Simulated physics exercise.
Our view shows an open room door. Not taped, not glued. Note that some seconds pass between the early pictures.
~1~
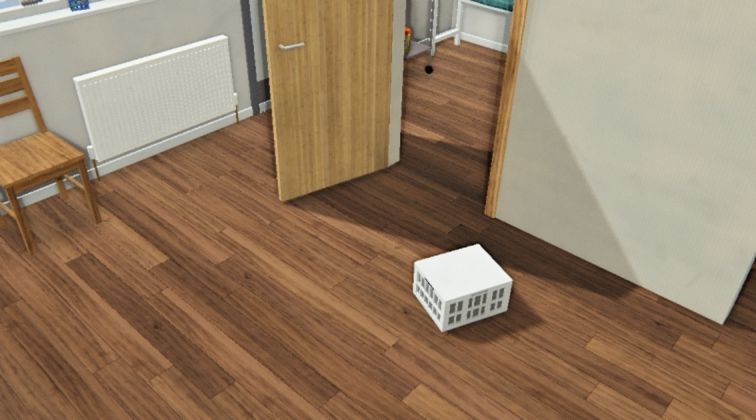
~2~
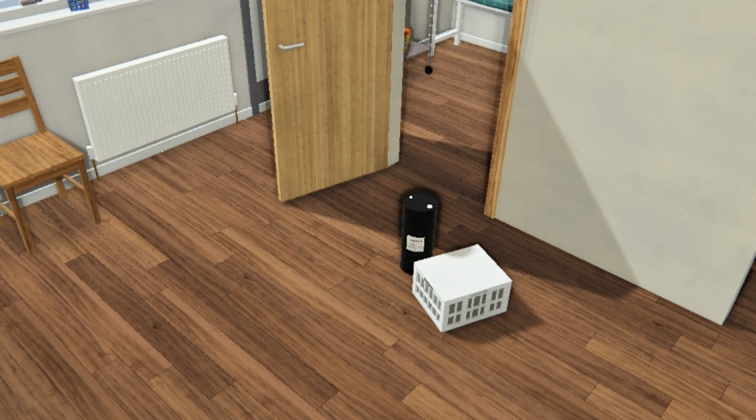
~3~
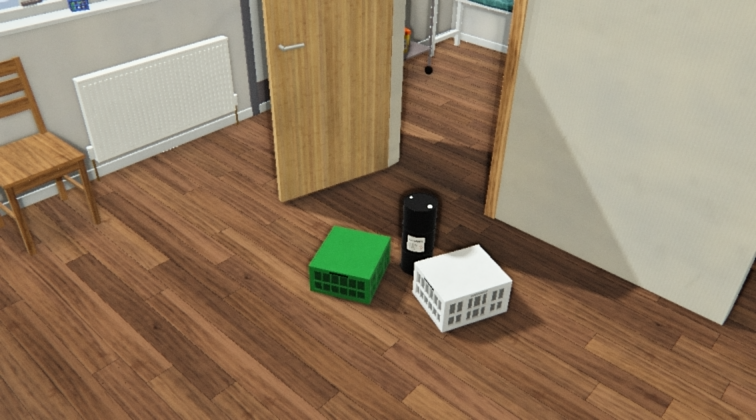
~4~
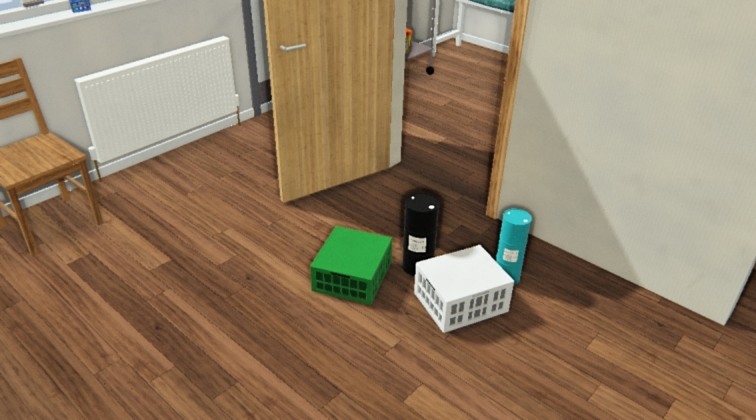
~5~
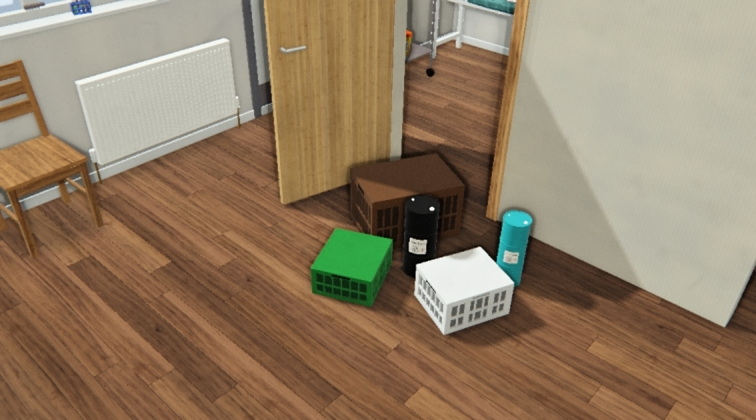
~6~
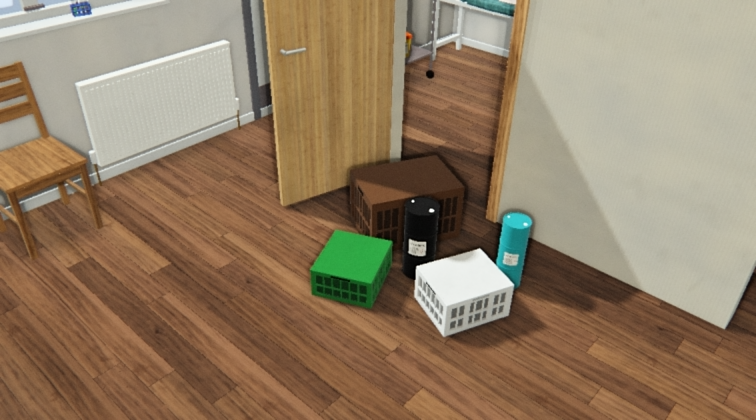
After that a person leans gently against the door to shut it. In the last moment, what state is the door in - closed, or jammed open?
At the last moment the door is jammed open.
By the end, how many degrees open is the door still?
It stays open at around 70°.
Then, 0.50 s later than the last frame, open by 97°.
Then, 0.90 s later than the last frame, open by 83°.
Then, 1.20 s later than the last frame, open by 72°.
When it is over, open by 71°; all 5 as before. End places, in pixels of the last picture, brown chest near (408, 204).
